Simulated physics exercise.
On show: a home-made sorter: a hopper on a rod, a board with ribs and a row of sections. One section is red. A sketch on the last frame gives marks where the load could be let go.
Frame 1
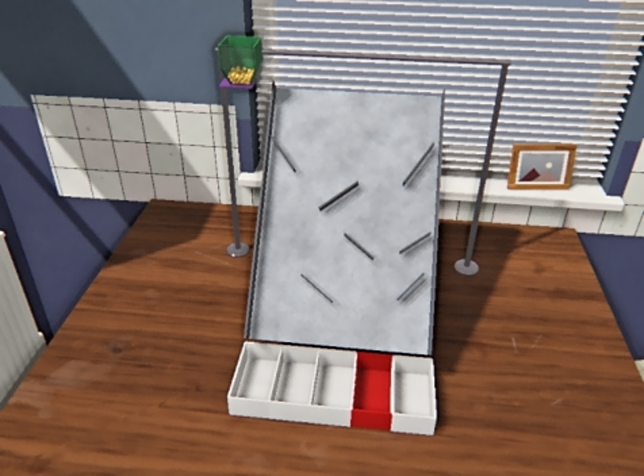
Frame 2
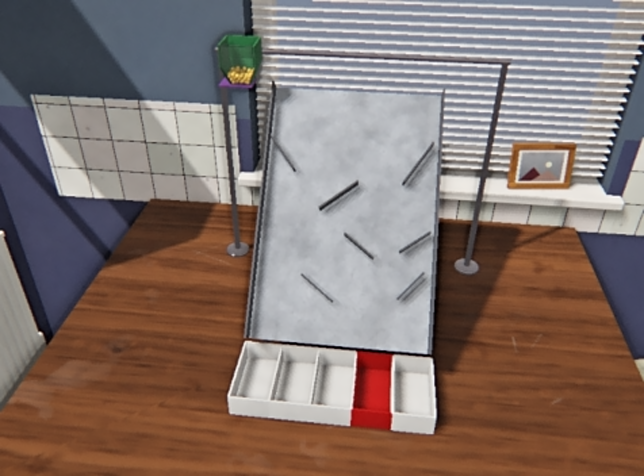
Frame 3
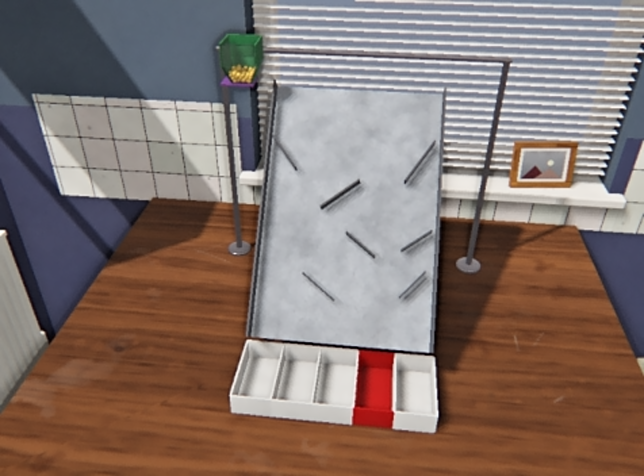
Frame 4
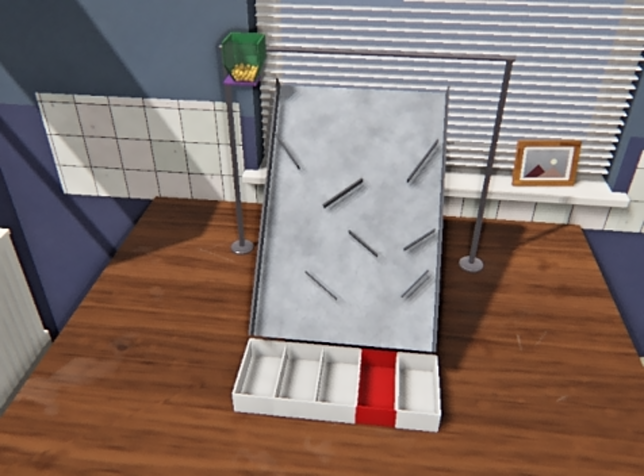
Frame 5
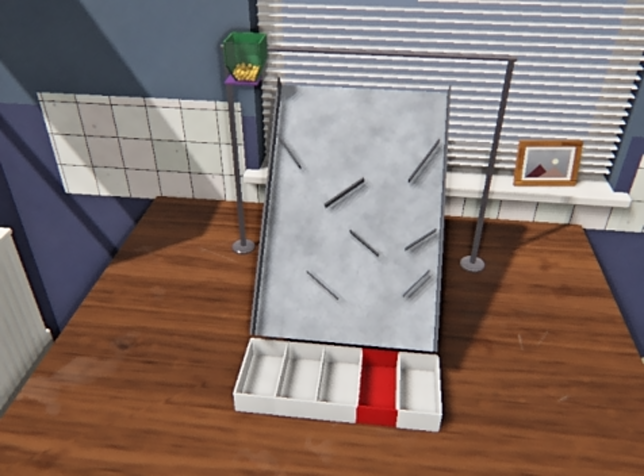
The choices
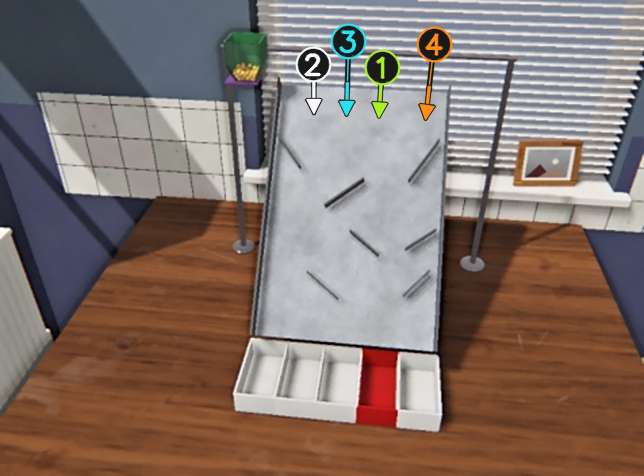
The footage shows a tilted grey board with angled ribs above a row of white sections, one of them red, and a green hopper holding yellow pieces at upper left; nothing moves apart from a very slight shift in the view.
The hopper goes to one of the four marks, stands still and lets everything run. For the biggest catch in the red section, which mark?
I would pick mark 4.
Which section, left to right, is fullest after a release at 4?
It is the fourth one.
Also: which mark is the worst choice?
Mark 3.
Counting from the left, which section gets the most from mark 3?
The first.
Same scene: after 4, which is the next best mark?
It is 1.
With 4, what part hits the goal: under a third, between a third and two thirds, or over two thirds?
It is over two thirds.
On the marked copy, mark 1 meets the board at (379, 112); mark 2 meets the board at (313, 108); mark 3 meets the board at (346, 110); mark 4 meets the board at (426, 114).
With 1, about two thirds in the red section, about a third in other sections.
With 2, about a third in the red section, about two thirds in other sections.
With 3, a stray few in the red section, nearly all in other sections, a small part outside the box.
With 4, most in the red section, about a quarter in other sections, a stray few held on the board.
